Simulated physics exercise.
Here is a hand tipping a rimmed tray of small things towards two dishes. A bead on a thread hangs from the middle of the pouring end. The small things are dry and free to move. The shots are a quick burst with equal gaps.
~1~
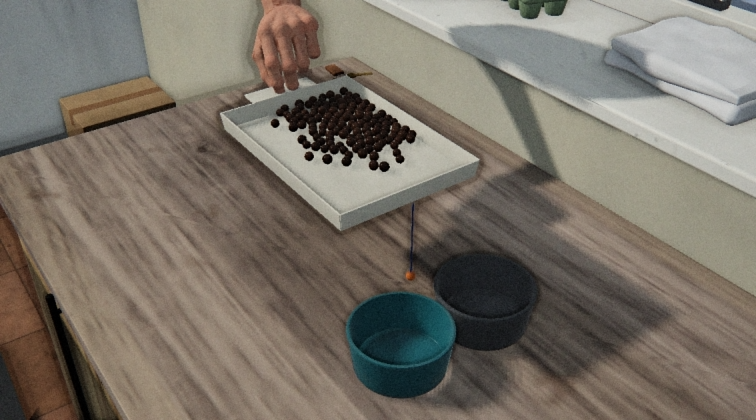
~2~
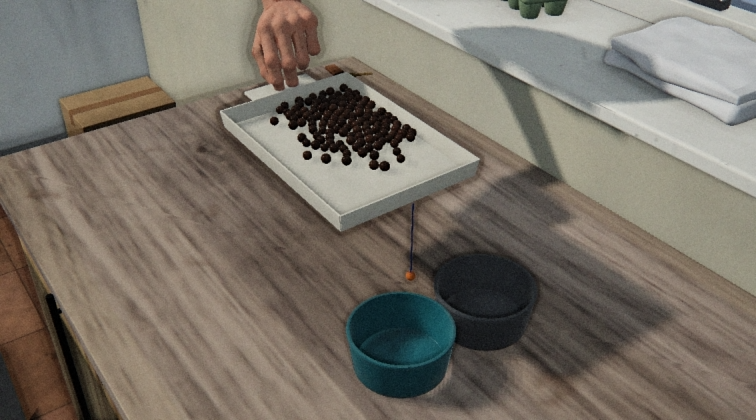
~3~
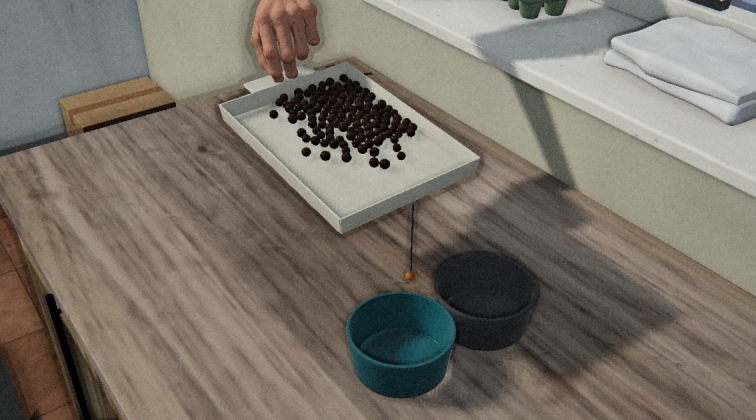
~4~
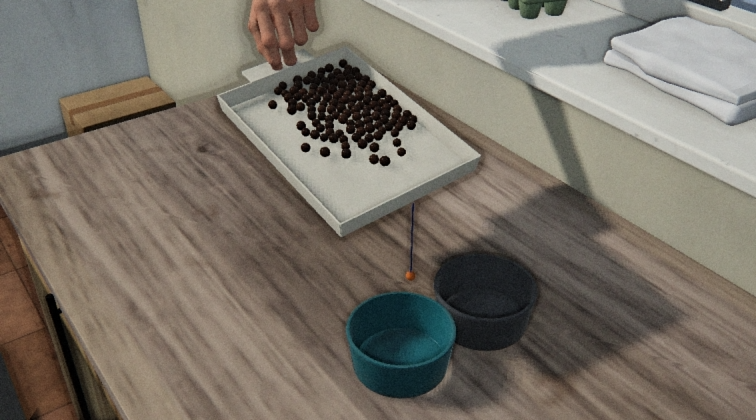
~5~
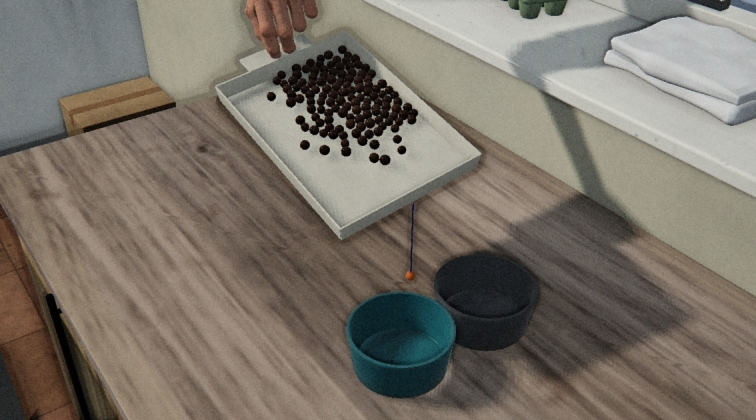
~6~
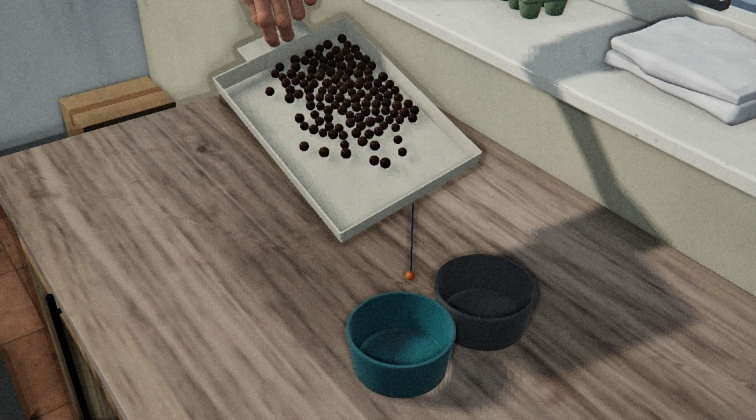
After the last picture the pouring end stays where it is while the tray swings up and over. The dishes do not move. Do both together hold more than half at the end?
The two hold under half of the load.
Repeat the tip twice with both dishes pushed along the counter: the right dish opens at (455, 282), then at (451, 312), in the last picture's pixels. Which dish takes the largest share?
In turn: The left dish; the left dish.
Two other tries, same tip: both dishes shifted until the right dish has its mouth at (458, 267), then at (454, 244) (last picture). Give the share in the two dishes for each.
The first gives 60 %, the second 10 %.
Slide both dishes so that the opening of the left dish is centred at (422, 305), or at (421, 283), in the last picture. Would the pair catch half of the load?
One: Under half. Two: The smaller part.
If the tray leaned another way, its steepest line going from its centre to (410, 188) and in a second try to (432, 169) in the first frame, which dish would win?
The first try: The right one. The second: The right-hand dish.
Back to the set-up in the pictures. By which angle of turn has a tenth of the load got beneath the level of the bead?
At about 65°.
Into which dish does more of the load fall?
It is the left one.
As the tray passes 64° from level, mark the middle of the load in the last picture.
Roughly at (354, 222).
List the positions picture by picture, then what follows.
In the first picture, corners of the pouring end at (341, 213) and (476, 159), level; middle of the load at (352, 124), chocolate balls; left dish at (433, 373); right dish at (518, 327); bead on its thread at (411, 276).
In the second picture, corners of the pouring end at (341, 214) and (476, 159), level; middle of the load at (352, 122).
In the third picture, corners of the pouring end at (341, 217) and (476, 157), tipped barely, lowest at the left corner; middle of the load at (352, 115).
In the fourth picture, corners of the pouring end at (341, 221) and (477, 155), tipped a little, lowest at the left corner; middle of the load at (352, 106).
In the fifth picture, corners of the pouring end at (341, 226) and (477, 153), tipped clearly, lowest at the left corner; middle of the load at (352, 98), a stray few on the move.
In the sixth picture, corners of the pouring end at (341, 230) and (478, 152), tipped clearly, lowest at the left corner; middle of the load at (343, 90), nearly all on the move; left dish at (433, 373); right dish at (518, 327).
Soon after the last picture, tray tipped steeply; most on the tray; a small part in the left dish; a small part outside both; a small part in the air.
A little later, tray tipped past a quarter turn; about a quarter on the tray; about a quarter in the left dish; about a third outside both; about a quarter in the air.
Later still, tray tipped past a quarter turn; about a third in the left dish; about two thirds outside both.
By the end, tray tipped past a quarter turn; about a third in the left dish; none in the right dish; about two thirds outside both.
